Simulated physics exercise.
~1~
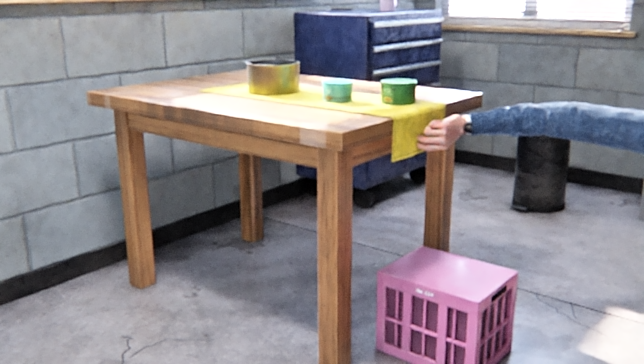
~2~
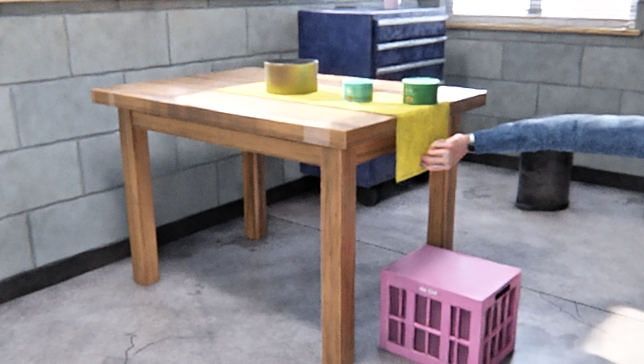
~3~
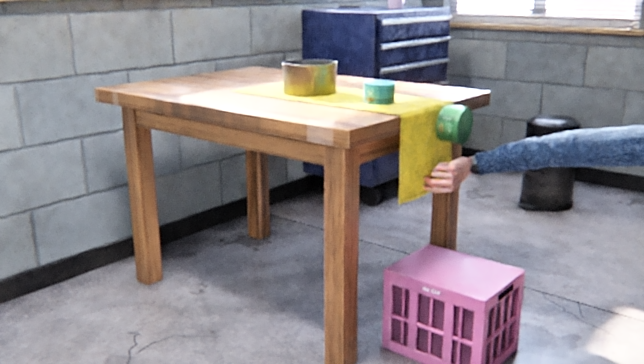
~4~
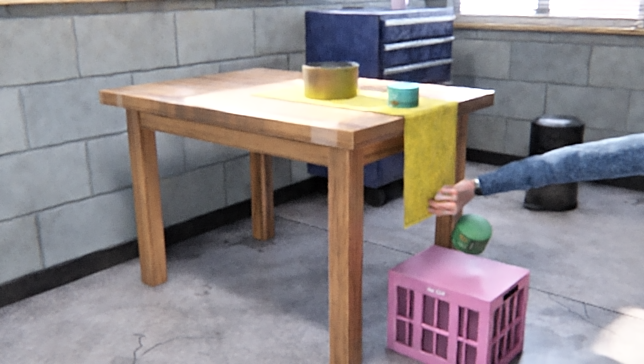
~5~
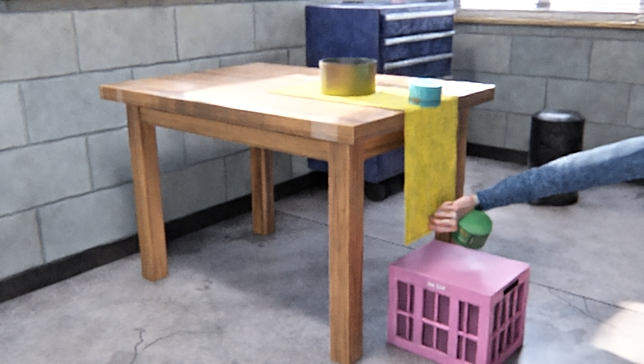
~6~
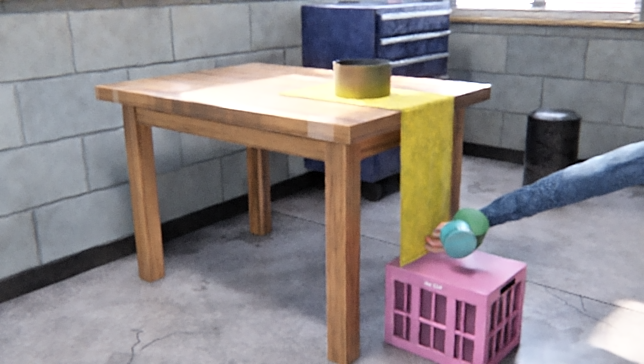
A hand pulls a yellow cloth down, carrying a green tub, then a turquoise one, off the table.
